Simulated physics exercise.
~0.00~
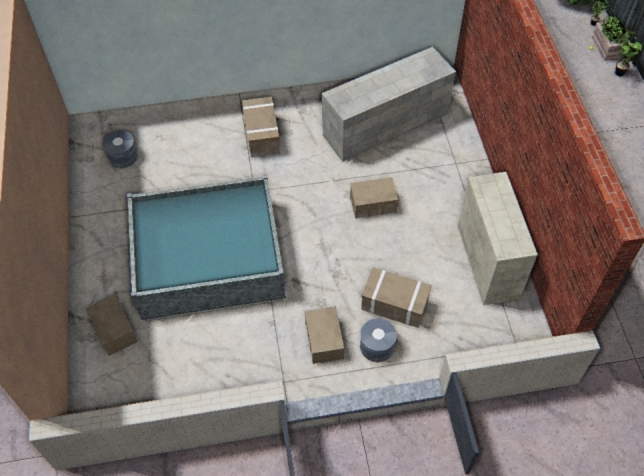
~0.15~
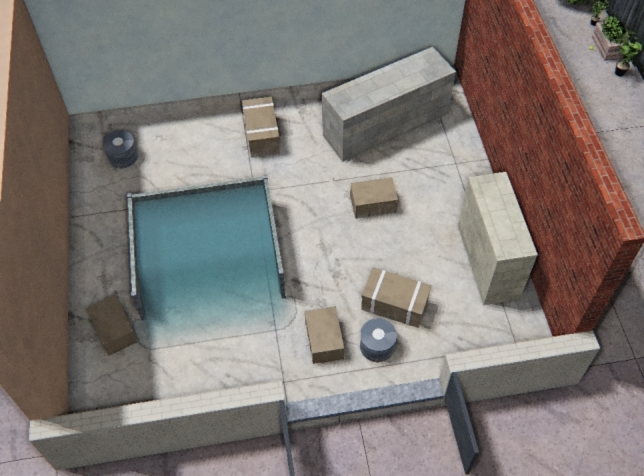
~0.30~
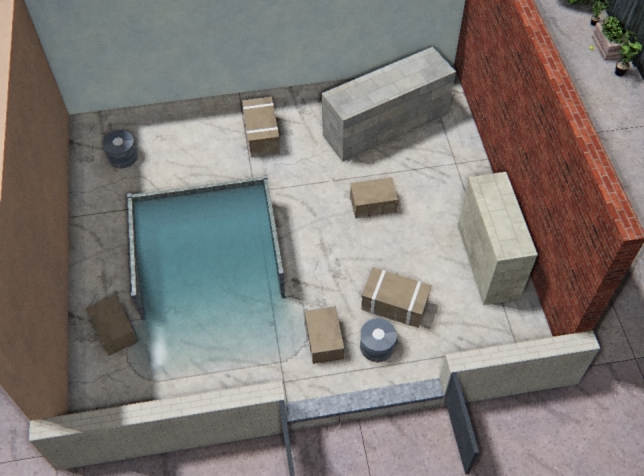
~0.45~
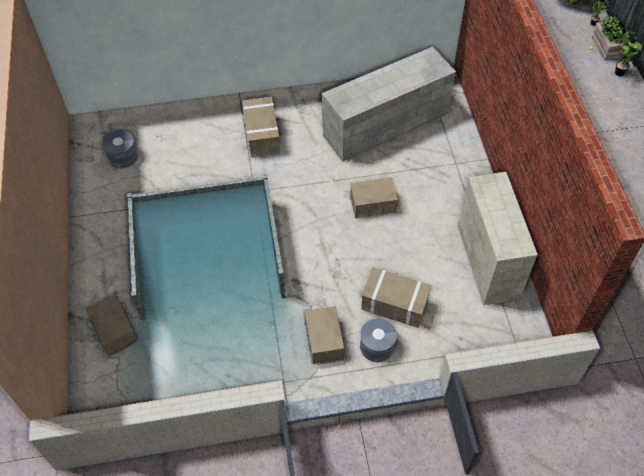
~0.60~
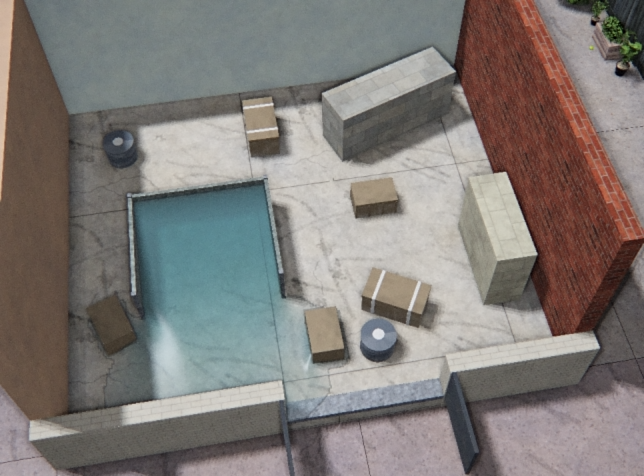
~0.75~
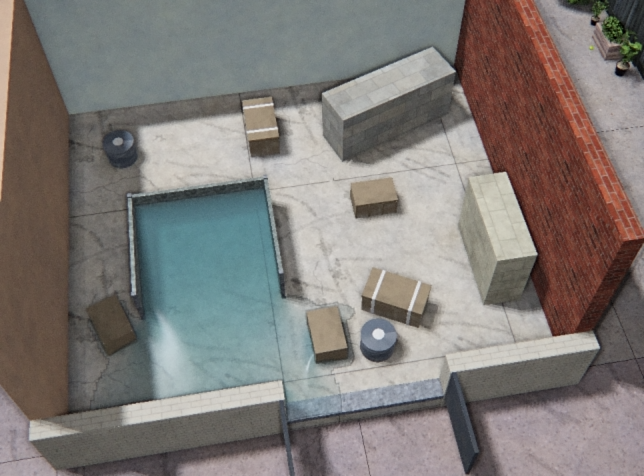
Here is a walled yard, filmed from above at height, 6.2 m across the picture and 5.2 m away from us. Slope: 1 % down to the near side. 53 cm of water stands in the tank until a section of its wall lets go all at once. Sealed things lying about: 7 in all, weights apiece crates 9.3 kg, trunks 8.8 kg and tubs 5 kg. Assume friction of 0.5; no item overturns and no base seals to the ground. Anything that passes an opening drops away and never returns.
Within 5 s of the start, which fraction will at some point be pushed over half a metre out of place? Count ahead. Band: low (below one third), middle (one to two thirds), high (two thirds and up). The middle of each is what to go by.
High.
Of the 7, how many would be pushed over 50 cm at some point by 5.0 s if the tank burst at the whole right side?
So the tally would be 3.
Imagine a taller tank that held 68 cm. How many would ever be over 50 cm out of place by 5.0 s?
With that change, 5 of them.
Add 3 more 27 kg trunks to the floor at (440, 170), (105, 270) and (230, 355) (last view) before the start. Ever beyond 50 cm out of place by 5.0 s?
Answers in order are does not cross, crosses the line and crosses the line.
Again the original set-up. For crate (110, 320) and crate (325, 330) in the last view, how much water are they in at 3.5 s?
First about 8 cm, second about 4 cm.
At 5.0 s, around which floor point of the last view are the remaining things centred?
Somewhere near (334, 214).
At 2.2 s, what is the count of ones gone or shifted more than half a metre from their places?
The answer is 1.
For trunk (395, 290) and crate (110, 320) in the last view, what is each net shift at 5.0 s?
120 cm and 250 cm.
After 1.1 s 0 of 7 are over 50 cm from their spots; 0 afloat.
After 2.2 s 1 of 7 are over 50 cm from their spots; 0 afloat.
After 3.5 s 4 of 7 are over 50 cm from their spots; 3 afloat.
After 5.0 s 5 of 7 are over 50 cm from their spots, and 5 have been at some point; 3 afloat.
